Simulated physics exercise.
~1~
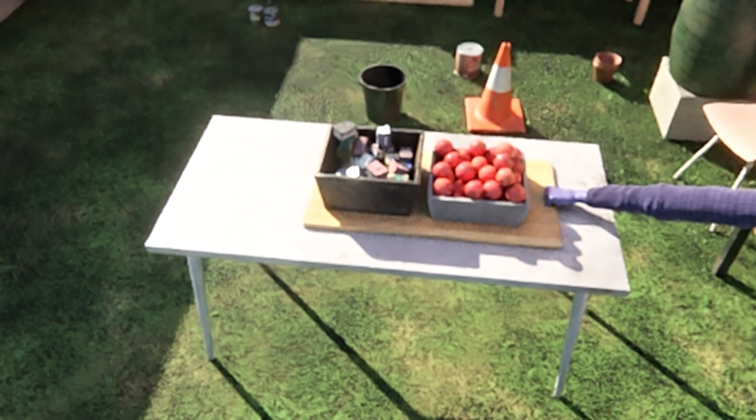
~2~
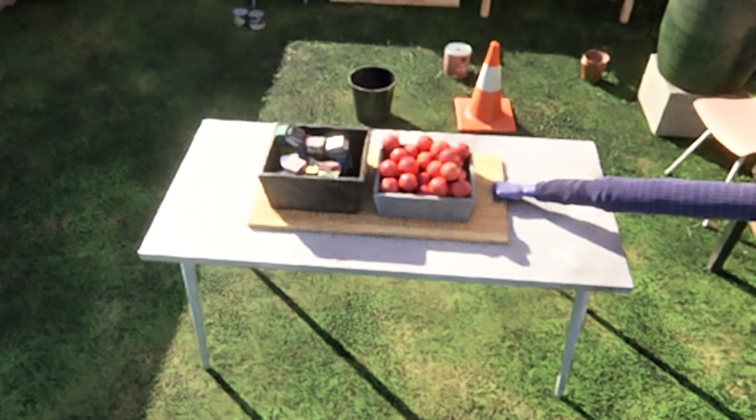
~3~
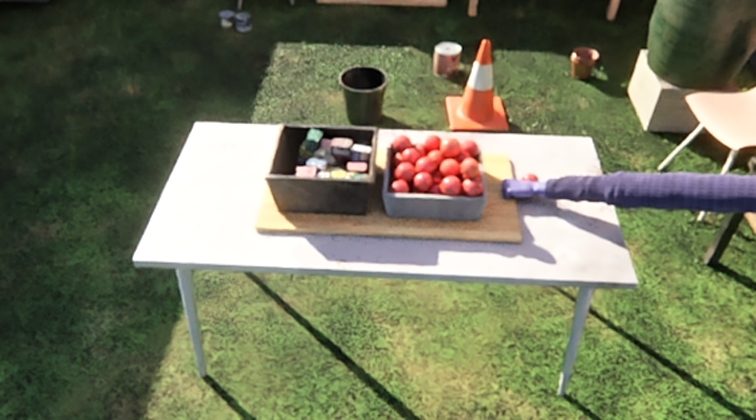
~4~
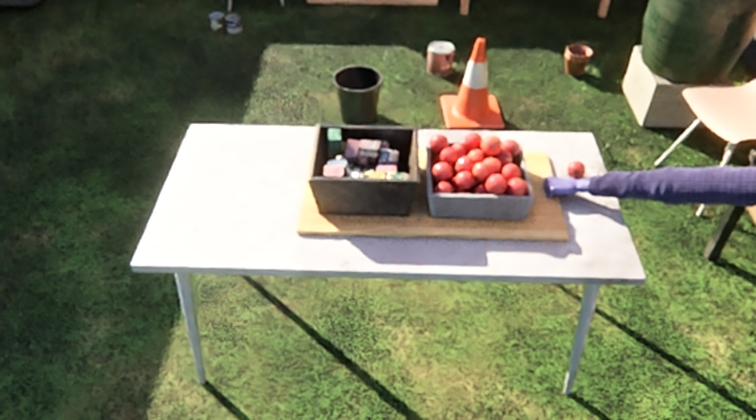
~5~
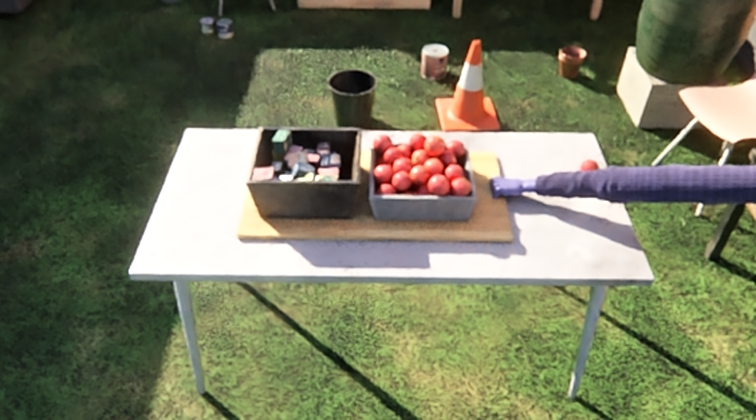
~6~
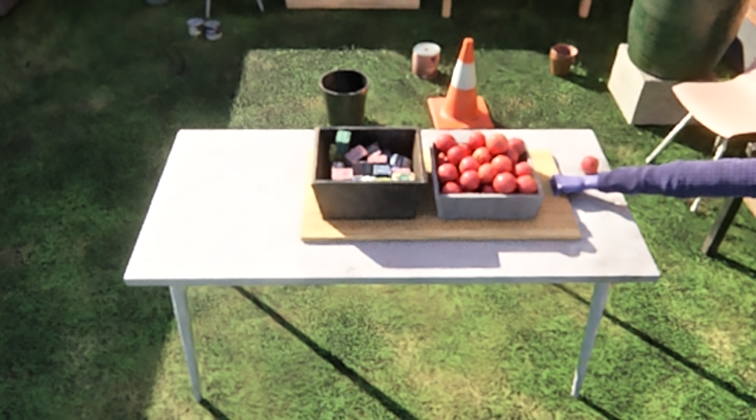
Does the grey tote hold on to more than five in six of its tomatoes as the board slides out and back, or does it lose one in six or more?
It holds on to more than five in six of them, shedding fewer than one in six. Only a single tomato ends up out on the table.
